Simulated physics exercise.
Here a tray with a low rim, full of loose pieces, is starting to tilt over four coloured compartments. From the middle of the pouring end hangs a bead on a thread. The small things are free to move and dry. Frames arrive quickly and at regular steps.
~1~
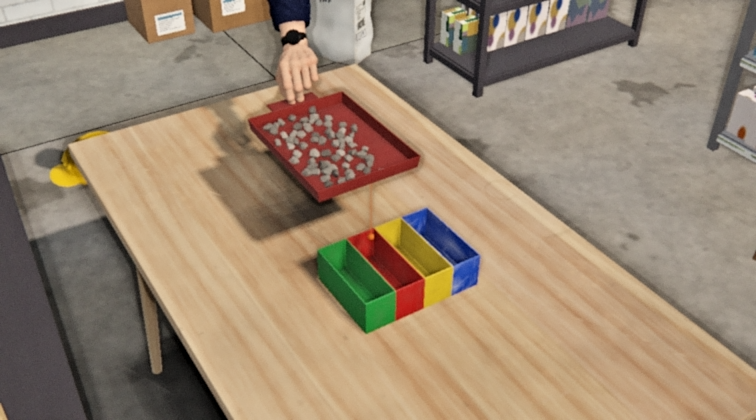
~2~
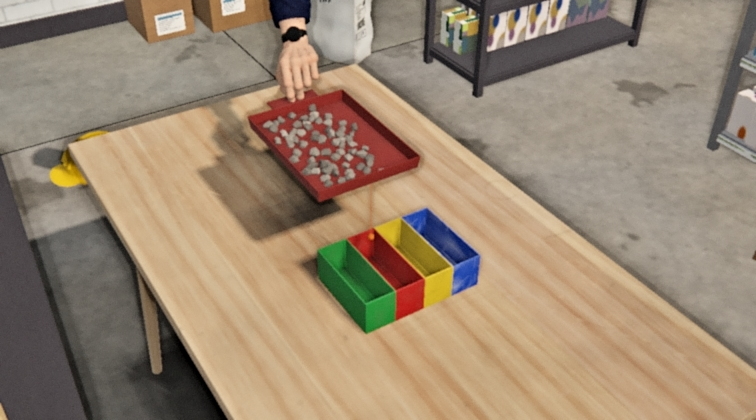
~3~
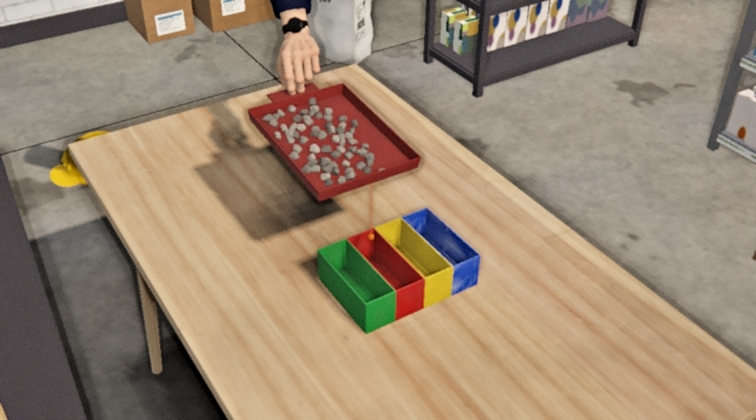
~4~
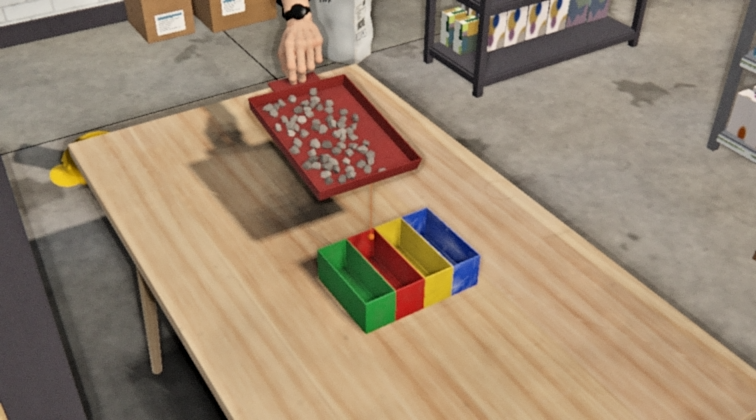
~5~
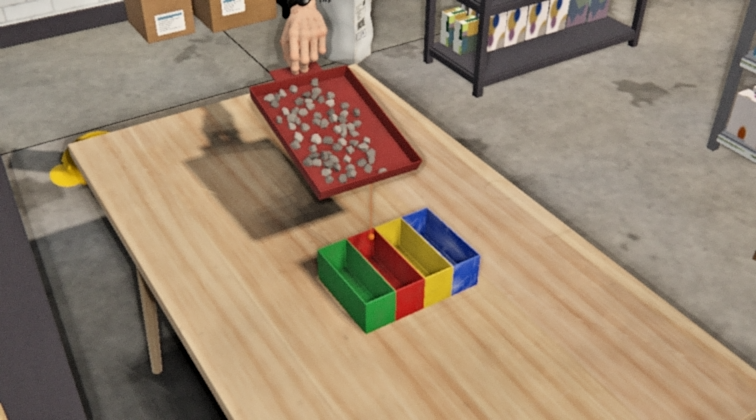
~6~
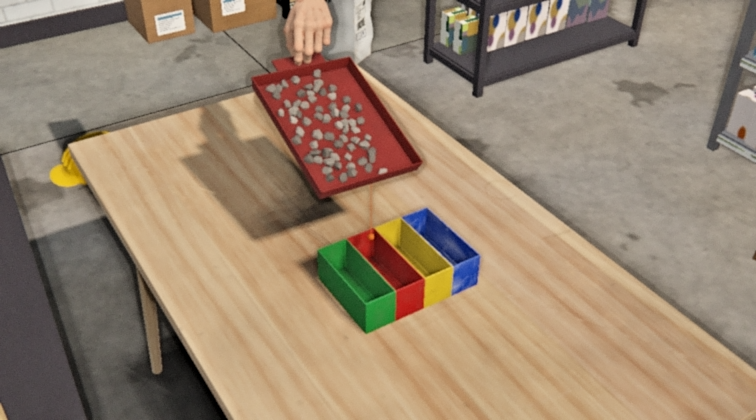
A red tray of loose grey gravel tilts above a pale wooden table in a workshop-like room with a concrete floor, seen from above by a still camera. In front of it sit four joined open boxes, green, red, yellow and blue from left to right, below a small hanging bead. A hand at the far end stays level at first, then steadily raises that end, while the gravel keeps its place on the tray.
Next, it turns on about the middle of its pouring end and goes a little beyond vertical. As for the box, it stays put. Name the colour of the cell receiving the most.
That is the yellow one.
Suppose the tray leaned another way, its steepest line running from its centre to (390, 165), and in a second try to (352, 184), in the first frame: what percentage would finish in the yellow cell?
I'd say some 50 in a hundred at first, then 0 in a hundred.
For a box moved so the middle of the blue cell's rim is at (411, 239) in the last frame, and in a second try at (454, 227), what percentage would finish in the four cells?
You'd see roughly 70 per cent first and roughly 90 per cent second.
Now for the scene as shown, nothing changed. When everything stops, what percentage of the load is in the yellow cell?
Roughly 40 percent.
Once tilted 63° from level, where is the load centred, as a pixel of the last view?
Centre estimate: (379, 162).
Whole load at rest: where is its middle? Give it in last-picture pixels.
It settles centred around (411, 279).
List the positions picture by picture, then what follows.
The first picture shows corners of the pouring end at (319, 190) and (418, 156), level; middle of the load at (322, 141), bits of gravel; bead on its thread at (371, 237); green cell at (381, 310); red cell at (410, 297); yellow cell at (438, 285); blue cell at (466, 273).
The second picture shows corners of the pouring end at (319, 190) and (418, 156), level; middle of the load at (322, 139).
The third picture shows corners of the pouring end at (320, 190) and (419, 157), tipped barely, lowest at the right corner; middle of the load at (322, 135).
The fourth picture shows corners of the pouring end at (321, 190) and (419, 158), tipped a little, lowest at the right corner; middle of the load at (323, 130).
The fifth picture shows corners of the pouring end at (322, 190) and (420, 160), tipped clearly, lowest at the right corner; middle of the load at (324, 124).
The sixth picture shows corners of the pouring end at (323, 190) and (421, 161), tipped clearly, lowest at the right corner; middle of the load at (326, 119); green cell at (381, 310); red cell at (410, 297); yellow cell at (438, 285); blue cell at (466, 273).
Soon, tray tipped steeply; all on the tray.
A while on, tray tipped past a quarter turn; about two thirds on the tray; a small part in the yellow cell; a small part in the blue cell; a small part in the red cell; a stray few in the green cell; a small part falling or outside the box.
Towards the end, tray tipped past a quarter turn; about a third in the yellow cell; about a quarter in the red cell; about a quarter in the blue cell; a small part in the green cell; a small part falling or outside the box.
Finally, tray tipped past a quarter turn; about a third in the yellow cell; about a quarter in the red cell; about a quarter in the blue cell; a small part in the green cell; a small part outside the box.
